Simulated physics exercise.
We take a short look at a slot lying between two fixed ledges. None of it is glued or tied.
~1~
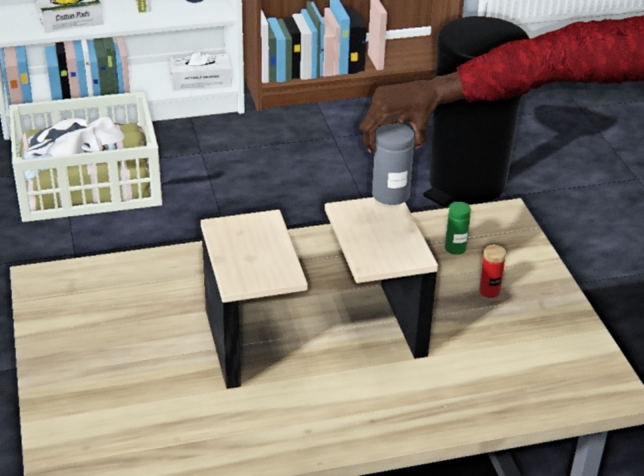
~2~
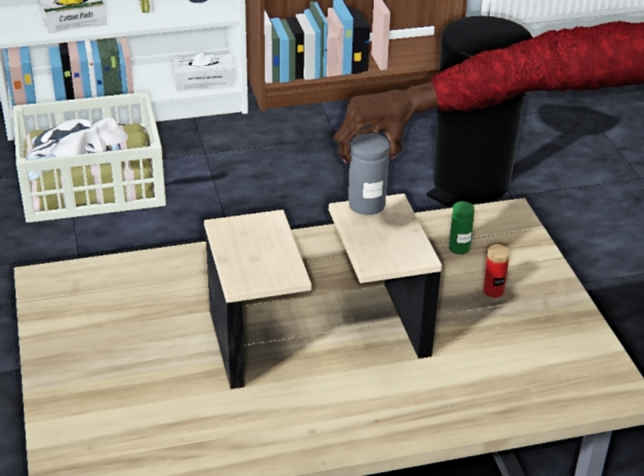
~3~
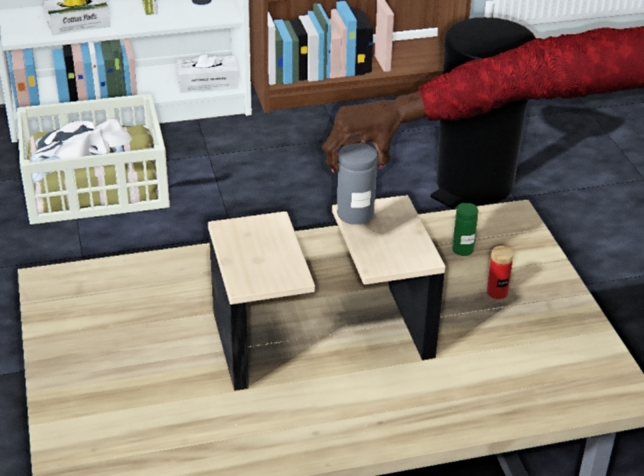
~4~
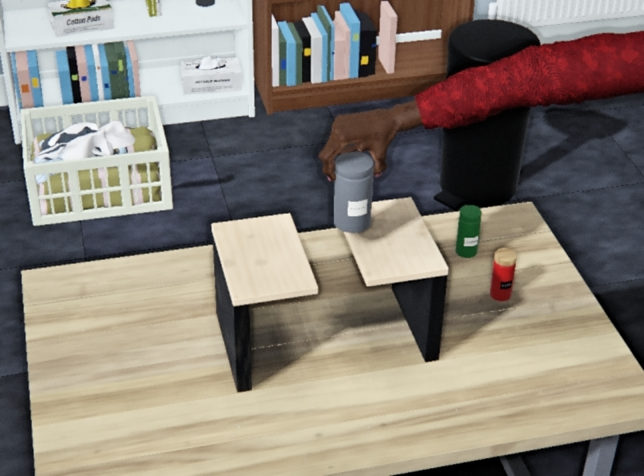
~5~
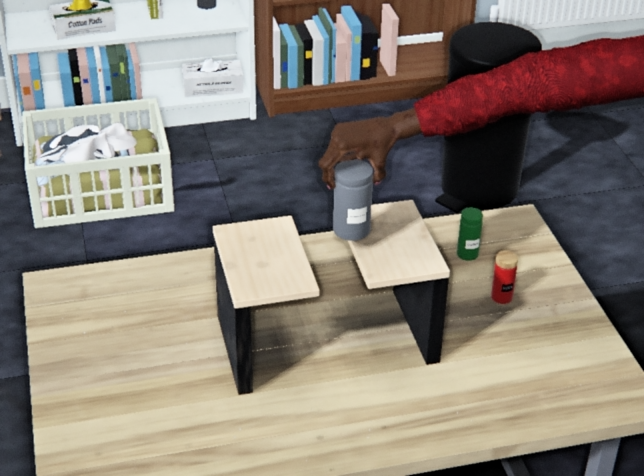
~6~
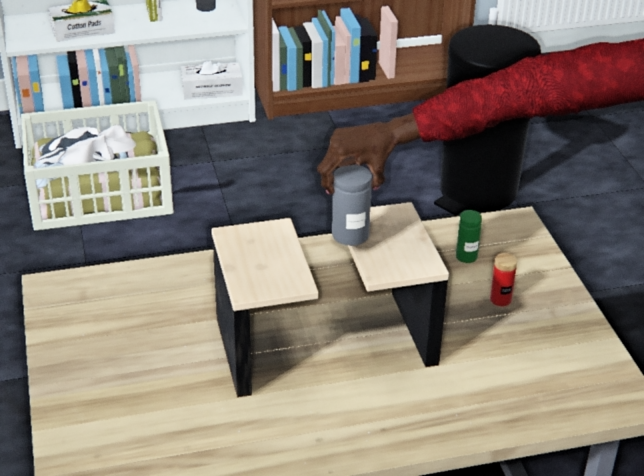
On a wooden table, a red-sleeved arm moving a grey jar left, then slightly lower, over the right of two small stands.
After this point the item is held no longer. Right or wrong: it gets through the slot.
Wrong.
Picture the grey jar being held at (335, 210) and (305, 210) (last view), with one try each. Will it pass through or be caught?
First try it falls clear through; second try it gets held up.
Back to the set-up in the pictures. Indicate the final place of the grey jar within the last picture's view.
Pretty much around (319, 241), I'd say.
Then, 0.30 s past the last view, grey jar rocked 4° from its first pose near (349, 219).
Then, 0.50 s past the last view, grey jar rocked 41° from its first pose near (328, 230).
Finally, down or leaning hard on the stand or table, grey jar; the other 2 still in place. Final places as the last picture's camera would see them, grey jar near (319, 241). The jar lodges.
